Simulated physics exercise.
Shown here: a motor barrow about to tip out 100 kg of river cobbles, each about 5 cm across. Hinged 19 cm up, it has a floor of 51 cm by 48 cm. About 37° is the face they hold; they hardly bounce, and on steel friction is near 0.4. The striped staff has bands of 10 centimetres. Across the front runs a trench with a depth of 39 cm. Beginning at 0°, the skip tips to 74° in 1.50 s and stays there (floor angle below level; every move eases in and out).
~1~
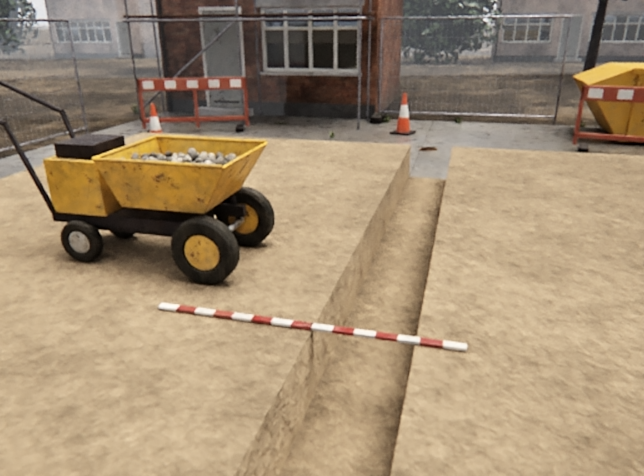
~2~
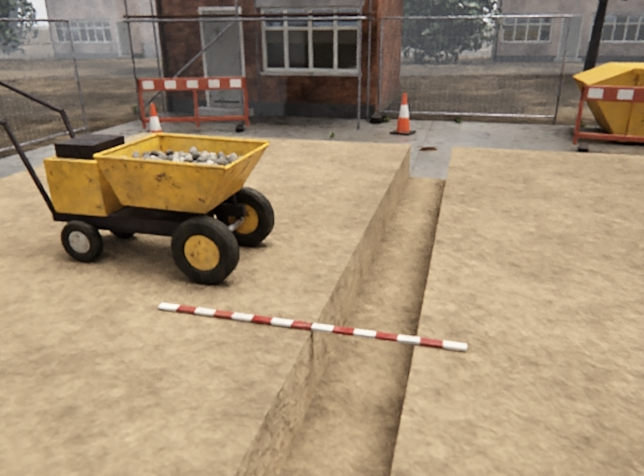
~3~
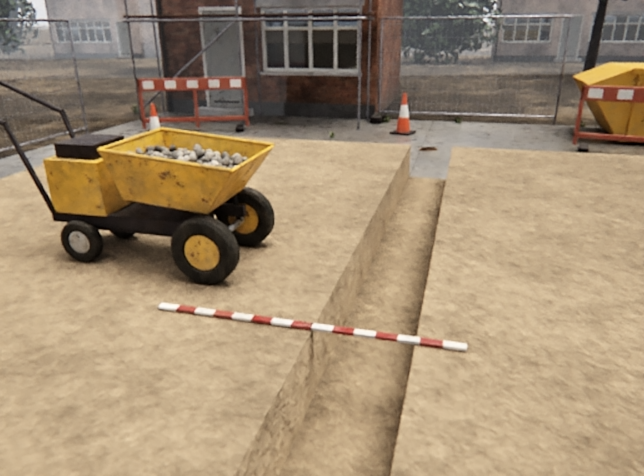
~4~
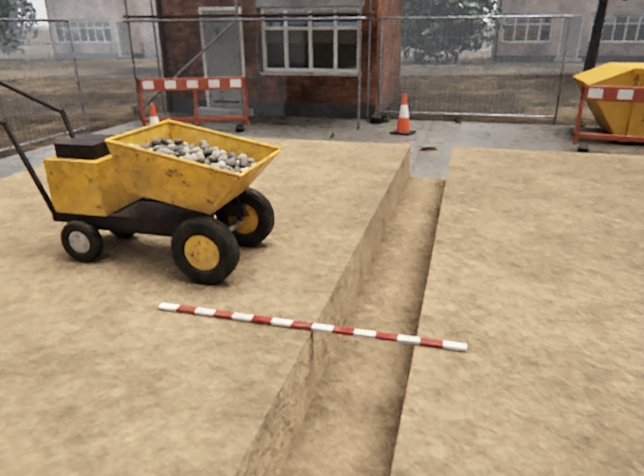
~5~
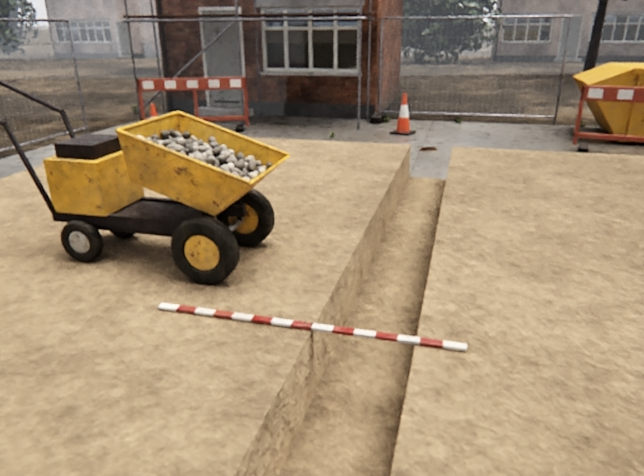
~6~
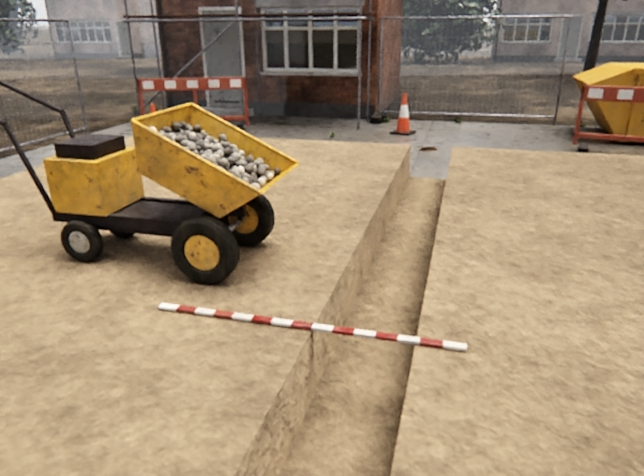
The yellow skip of a small motor barrow, loaded with grey and pale cobbles, tilts slowly at first, then more steeply, its front lip lowering toward the right, while the wheels stay still beside a trench crossed by a red-and-white staff.
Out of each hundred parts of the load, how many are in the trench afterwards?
About 65 out of 100.
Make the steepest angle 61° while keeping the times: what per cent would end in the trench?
In that case around 25 percent.
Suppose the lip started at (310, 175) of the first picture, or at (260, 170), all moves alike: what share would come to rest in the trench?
Estimates: 85 % then 100 %.
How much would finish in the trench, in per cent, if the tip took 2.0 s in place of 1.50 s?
Roughly 60% would finish there.
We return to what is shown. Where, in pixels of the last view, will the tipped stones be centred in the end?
Look at roughly (361, 327).
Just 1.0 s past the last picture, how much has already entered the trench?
Close to 20 per cent at that time.
Then, 0.5 s after the last picture the floor is at 62°, 100 % in the skip; the foremost stones are at (299, 227).
Then, 1.0 s after the last picture the floor is at 74°, 61 % in the skip, 18 % short of the trench, 22 % in the trench; the foremost stones are at (393, 342).
Then, 1.4 s after the last picture the floor is at 74°, 33 % in the skip, 25 % short of the trench, 41 % in the trench; the foremost stones are at (418, 339).
Then, 3.3 s after the last picture the floor is at 74°, 0 % in the skip, 35 % short of the trench, 65 % in the trench; the foremost stones are at (416, 349).
